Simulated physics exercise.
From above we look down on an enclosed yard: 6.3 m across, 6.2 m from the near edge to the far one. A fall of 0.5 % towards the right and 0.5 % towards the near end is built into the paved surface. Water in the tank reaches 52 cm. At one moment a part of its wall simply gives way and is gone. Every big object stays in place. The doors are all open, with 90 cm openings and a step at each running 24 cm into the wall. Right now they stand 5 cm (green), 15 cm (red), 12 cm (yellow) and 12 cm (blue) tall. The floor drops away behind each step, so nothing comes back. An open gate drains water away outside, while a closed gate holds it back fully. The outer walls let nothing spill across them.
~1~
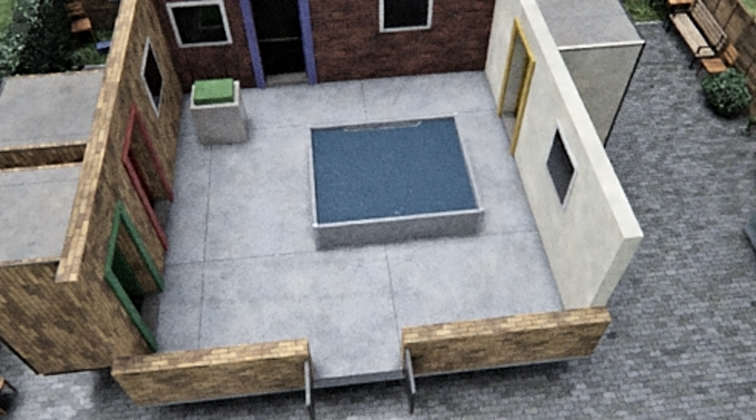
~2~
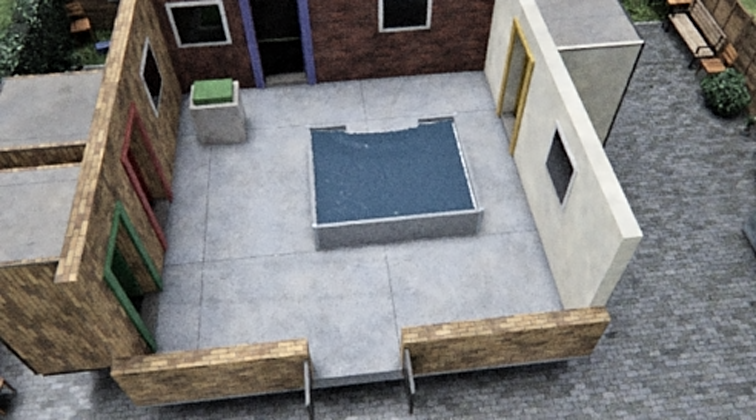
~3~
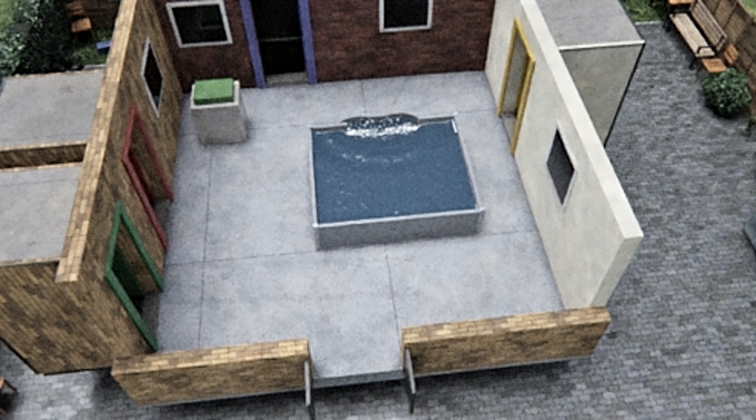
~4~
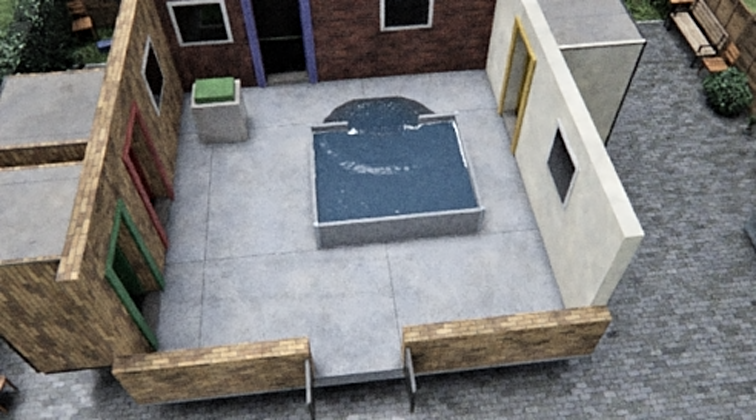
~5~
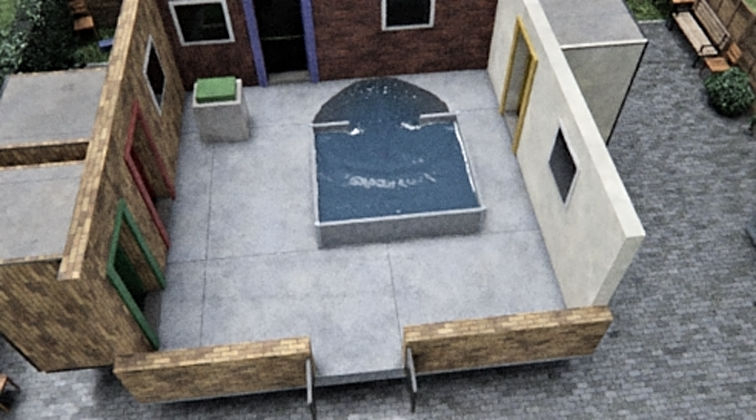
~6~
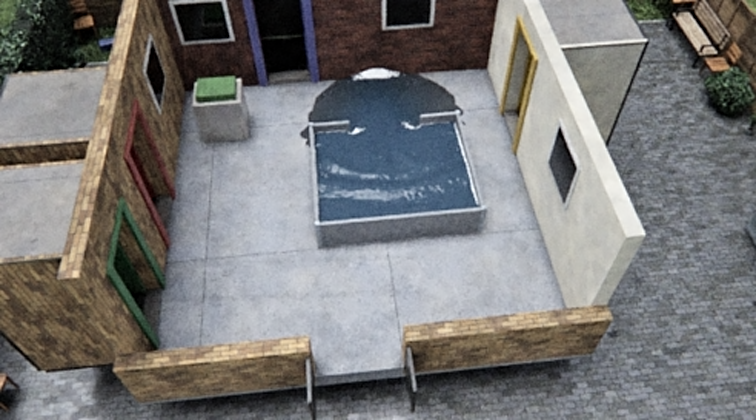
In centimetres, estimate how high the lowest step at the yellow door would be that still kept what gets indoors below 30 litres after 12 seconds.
It comes to roughly 6.5 cm.
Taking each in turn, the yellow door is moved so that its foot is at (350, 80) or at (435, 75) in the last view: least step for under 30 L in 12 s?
In turn: About 26 cm, about 17 cm.
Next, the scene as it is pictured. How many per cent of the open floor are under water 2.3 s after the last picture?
Roughly 35 percent of the floor is wet.
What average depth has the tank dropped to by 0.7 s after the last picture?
Close to 40 cm deep on average.
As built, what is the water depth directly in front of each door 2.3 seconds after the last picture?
Depths in cm - green: 0, red: 0, yellow: 9, blue: 14.
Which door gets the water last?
I'd say the green one.
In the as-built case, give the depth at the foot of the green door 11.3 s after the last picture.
It comes to about 11.5 centimetres deep.
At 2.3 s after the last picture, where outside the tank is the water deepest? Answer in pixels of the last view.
Near (481, 71).
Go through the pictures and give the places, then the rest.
Still water, 52 cm deep, in the tank at (390, 169); the yellow door at (515, 94) is dry, in the first frame.
The gap is on the far side, the front 0.3 m out at a hidden place; the back of the tank holds 52 cm, in the second frame.
Water pours out on the far side and has run 0.7 m, to (349, 122); about 9 cm deep outside, 52 cm at the back, in the third frame.
The gap is on the far side, the front 1.2 m out at (354, 103); the back of the tank holds 52 cm, in the fourth frame.
The front is at (367, 82), 1.8 m from the gap on the far side; 3.2 m2 of floor is wet, 52 cm left at the back, in the fifth frame.
The gap is on the far side, the front 1.9 m out at (412, 74); the back of the tank holds 51 cm; 1.4 m in a straight line remain to the yellow door at (517, 92), in the sixth frame.
Then, 0.7 s after the last picture water covers 15 % of the floor, deepest (36 cm) near (379, 79); it has not reached the yellow door.
Then, 2.3 s after the last picture water covers 35 % of the floor, deepest (34 cm) near (481, 71); 9 cm at the yellow door, 0 litres in over its 12 cm step.
Then, 11.3 s after the last picture water covers 100 % of the floor, deepest (12 cm) near (530, 338); 6 cm at the yellow door, 1 litre in over its 12 cm step.
At the yellow door as built, the water peaked near 11 cm, 3.3 s after the last picture.
With a step of 5.5 cm, 43 litres would have come in within the 12 s; with 7 cm, 23 litres. So under 30 litres takes about 6.5 cm.
